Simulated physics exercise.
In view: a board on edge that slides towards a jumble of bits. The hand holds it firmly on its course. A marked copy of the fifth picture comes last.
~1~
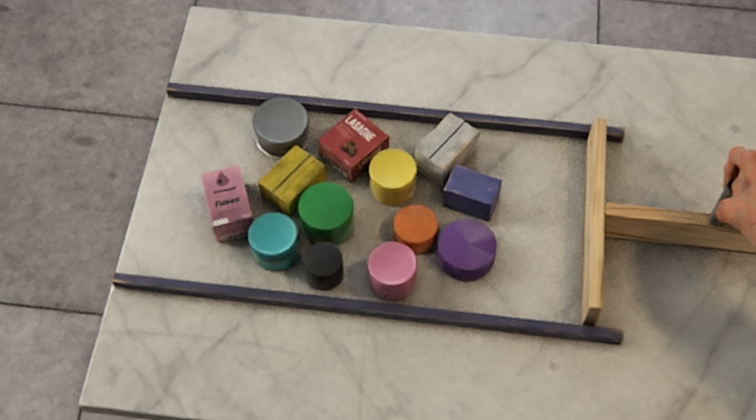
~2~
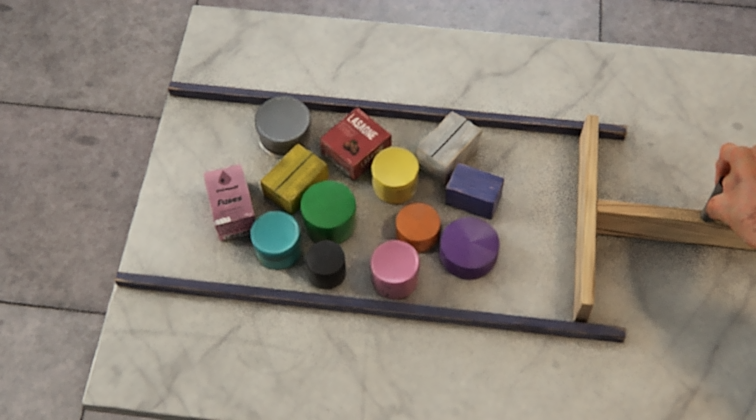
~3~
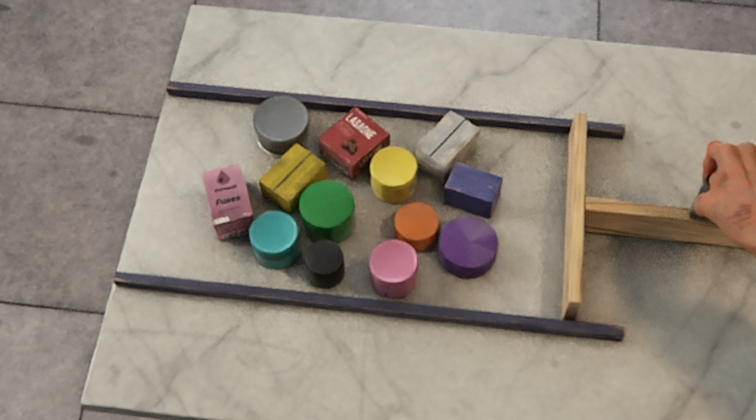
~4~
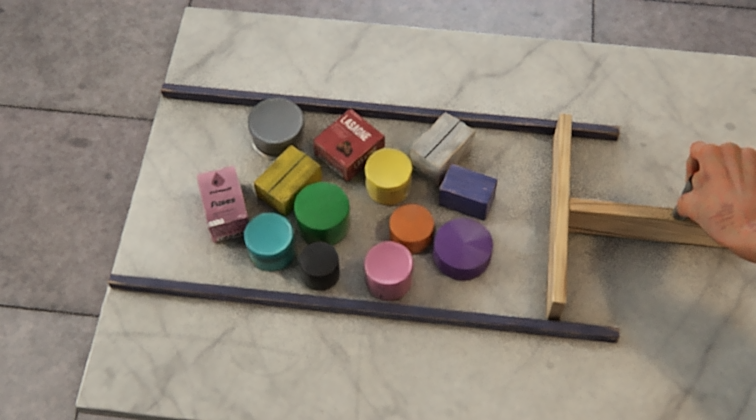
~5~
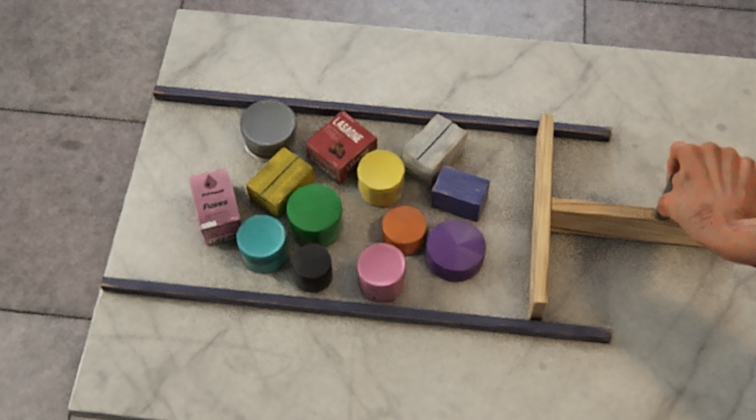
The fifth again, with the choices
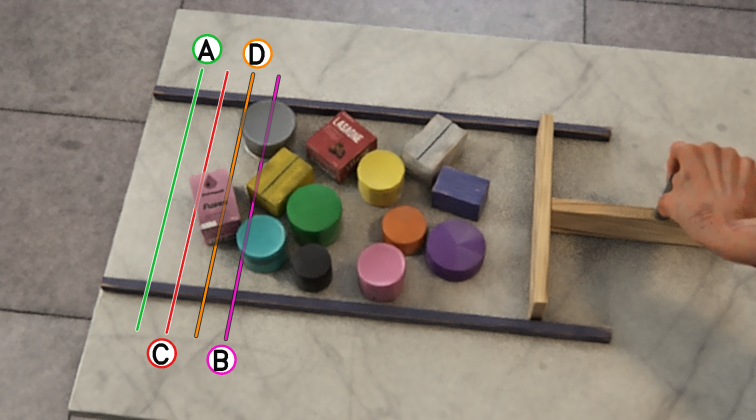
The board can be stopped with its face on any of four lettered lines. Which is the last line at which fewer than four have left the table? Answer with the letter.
At B, and not beyond.
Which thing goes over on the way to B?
The pink box.
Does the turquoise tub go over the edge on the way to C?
Yes.
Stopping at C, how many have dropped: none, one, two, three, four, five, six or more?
Six or more.
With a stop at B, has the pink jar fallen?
By then, no.
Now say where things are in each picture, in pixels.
Red box (353, 145); turquoise tub (274, 242); black tin (324, 266), in the first picture.
Board (591, 204); blue block (474, 192), in the second picture.
Board (578, 202); yellow tub (394, 176), in the third picture.
Board (563, 203); green pot (323, 214), in the fourth picture.
Board (545, 203); pink box (216, 207); grey tin (269, 131); yellow box (281, 183), in the fifth picture.
On the marked copy, A at (172, 190); B at (254, 198); C at (199, 193); D at (227, 195).
Following B. Soon after the start, board (438, 193); pink jar (365, 278); red box (335, 143).
Later, board (333, 183); pink box (162, 211); grey tin (221, 125).
In the end, board (256, 175); pink box over the edge; grey tin (148, 118); one fallen.
As for the rest, A drops nine; C drops seven; D drops four.
